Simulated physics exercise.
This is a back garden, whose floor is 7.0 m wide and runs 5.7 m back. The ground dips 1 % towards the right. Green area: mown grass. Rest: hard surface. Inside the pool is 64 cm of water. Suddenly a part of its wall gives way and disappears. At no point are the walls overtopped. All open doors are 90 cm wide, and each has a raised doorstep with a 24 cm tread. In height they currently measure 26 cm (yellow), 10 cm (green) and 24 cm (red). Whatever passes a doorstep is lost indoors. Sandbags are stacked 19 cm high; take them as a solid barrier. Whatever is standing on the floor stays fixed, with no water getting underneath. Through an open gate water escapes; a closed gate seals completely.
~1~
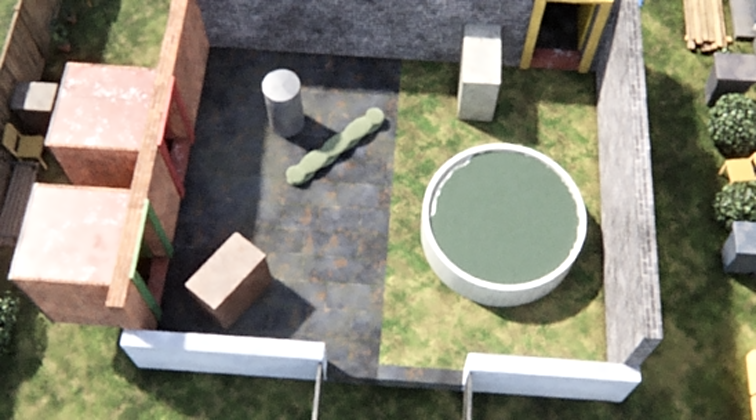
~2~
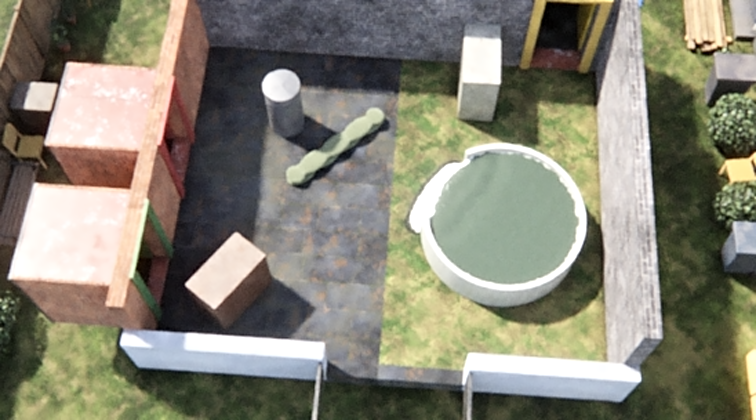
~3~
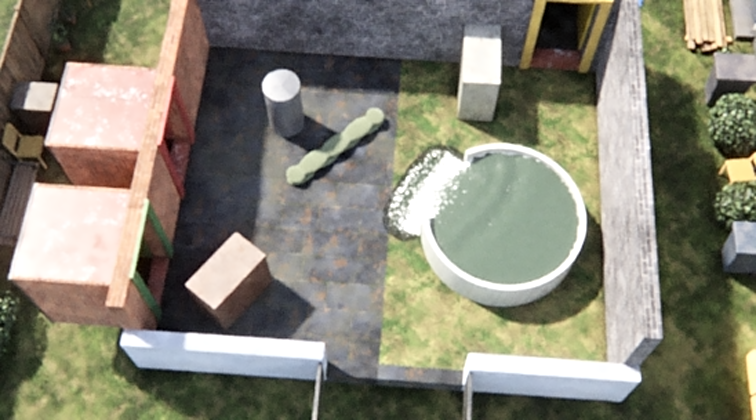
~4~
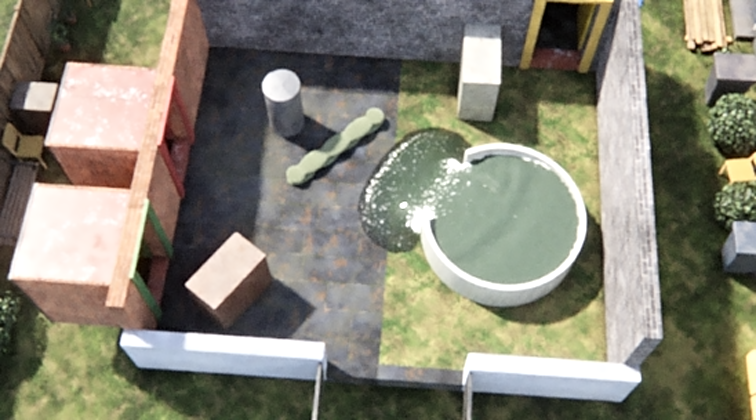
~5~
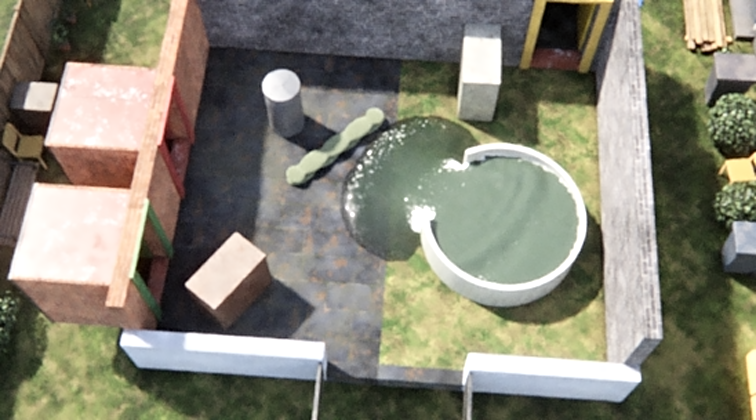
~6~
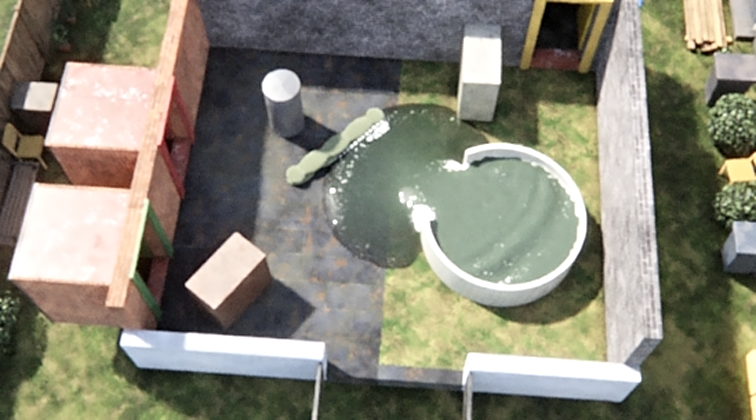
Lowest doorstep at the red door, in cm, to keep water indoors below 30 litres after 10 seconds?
Roughly 6.5 cm.
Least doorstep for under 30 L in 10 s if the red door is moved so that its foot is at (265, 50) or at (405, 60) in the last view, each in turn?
About 6.5 cm for the first and 15 cm for the second.
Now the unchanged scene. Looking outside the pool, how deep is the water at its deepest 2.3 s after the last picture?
Max depth: Around 24 cm.
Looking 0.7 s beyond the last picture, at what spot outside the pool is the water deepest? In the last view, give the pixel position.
(371, 139).
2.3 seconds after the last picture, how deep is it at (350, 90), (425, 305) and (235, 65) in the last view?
The depths come to about 5, 0 and 3 cm.
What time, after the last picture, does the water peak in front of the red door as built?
That happens close to 6.0 s on the clock.
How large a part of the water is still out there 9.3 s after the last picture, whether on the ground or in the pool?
Roughly 92 per cent of the water.
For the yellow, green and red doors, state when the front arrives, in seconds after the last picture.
Times - yellow 7.0 seconds, green 1.6 seconds, red 1.6 seconds.
Then, 0.7 s after the last picture water covers 30 % of the floor, deepest (35 cm) near (371, 139); it has not reached the red door.
Then, 2.3 s after the last picture water covers 55 % of the floor, deepest (24 cm) near (360, 147); 11 cm at the red door, 0 litres in over its 24 cm doorstep.
Then, 9.3 s after the last picture water covers 95 % of the floor, deepest (12 cm) near (397, 72); 9 cm at the red door, 0 litres in over its 24 cm doorstep.
At the red door as built, the water peaked near 12 cm, 6.1 s after the last picture.
Run again over the same 10 s with other heights there, 38 litres in over 6 cm, 14 litres over 8 cm. The limit of 30 litres is kept from about 6.5 cm up.
